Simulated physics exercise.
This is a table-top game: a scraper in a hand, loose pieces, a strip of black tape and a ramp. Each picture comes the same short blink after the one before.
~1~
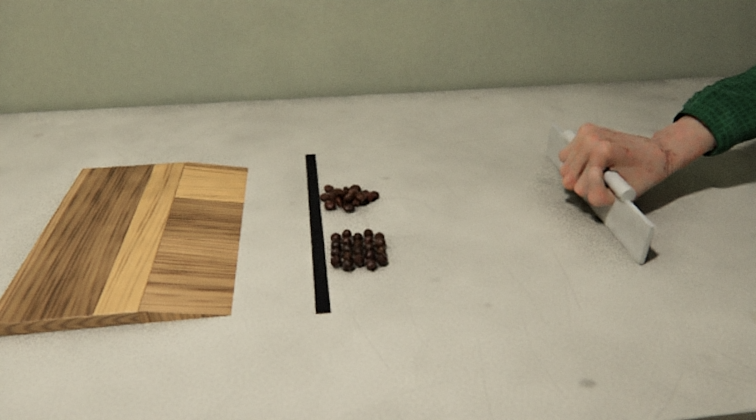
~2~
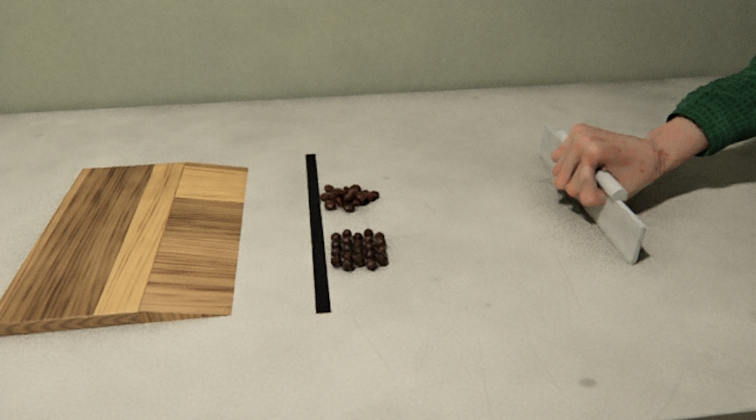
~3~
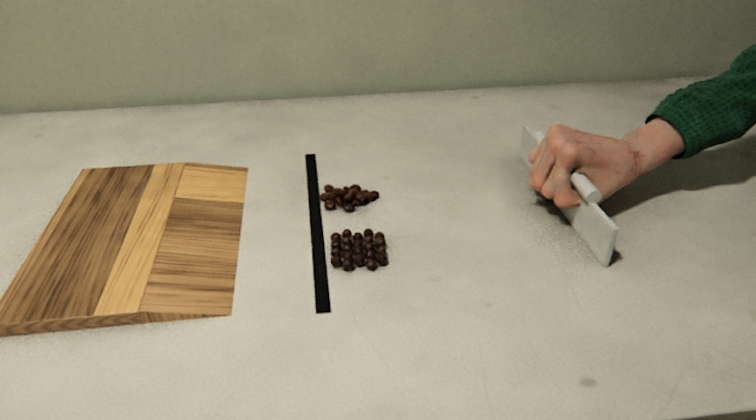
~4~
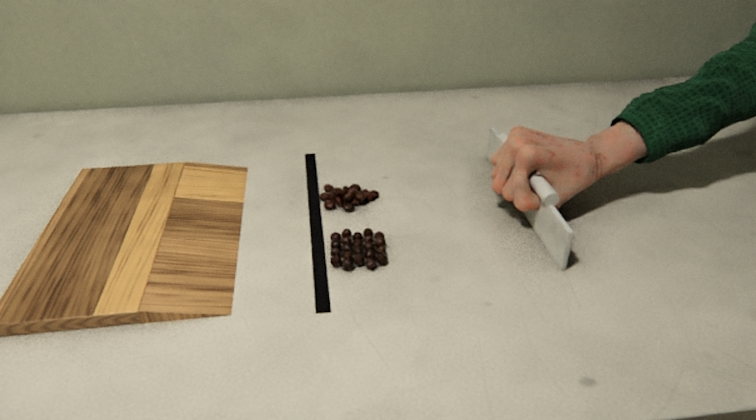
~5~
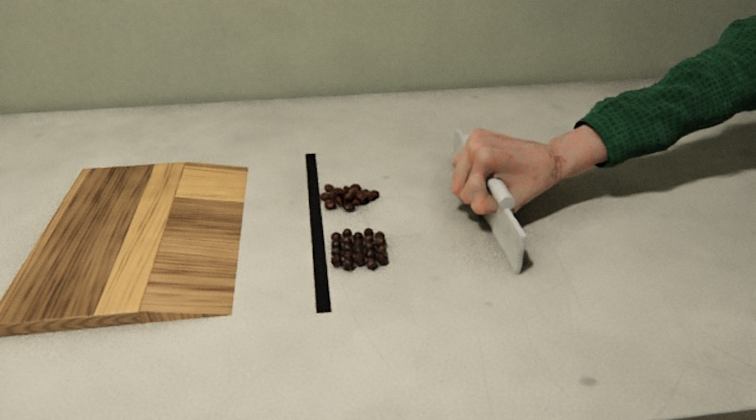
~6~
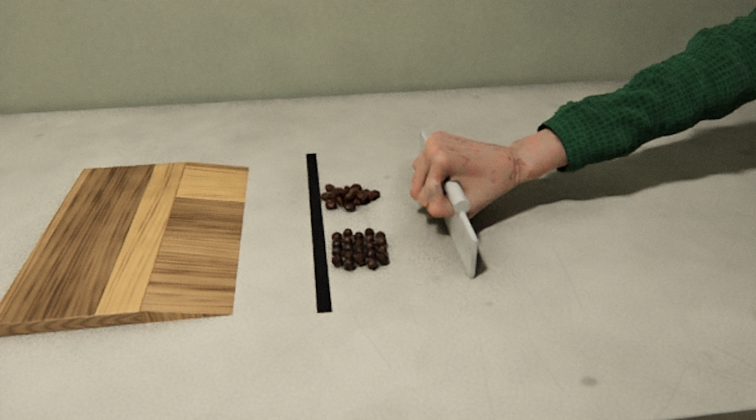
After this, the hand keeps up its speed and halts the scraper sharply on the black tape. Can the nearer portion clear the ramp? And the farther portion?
In the end the nearer portion sends pieces over the top, and the farther portion falls short of the top.
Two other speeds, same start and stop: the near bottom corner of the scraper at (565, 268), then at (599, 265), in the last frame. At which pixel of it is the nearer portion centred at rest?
Around (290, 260) in the first try, (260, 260) in the second.
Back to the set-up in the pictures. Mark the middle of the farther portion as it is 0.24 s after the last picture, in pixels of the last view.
Near (273, 201).
Then, 0.11 s after the last picture, scraper still moving, near (365, 182); nearer portion all short of the ramp; farther portion all short of the ramp.
Then, 0.24 s after the last picture, scraper stopped at the black tape; nearer portion all short of the ramp; farther portion all short of the ramp.
Then, 0.52 s after the last picture, scraper stopped at the black tape; nearer portion most past the top, about a quarter on the ramp; farther portion about a third on the ramp, about two thirds short of the ramp.
By the end, scraper stopped at the black tape; nearer portion nearly all past the top, a small part short of the ramp; farther portion none past the top, about a third on the ramp, about two thirds short of the ramp.
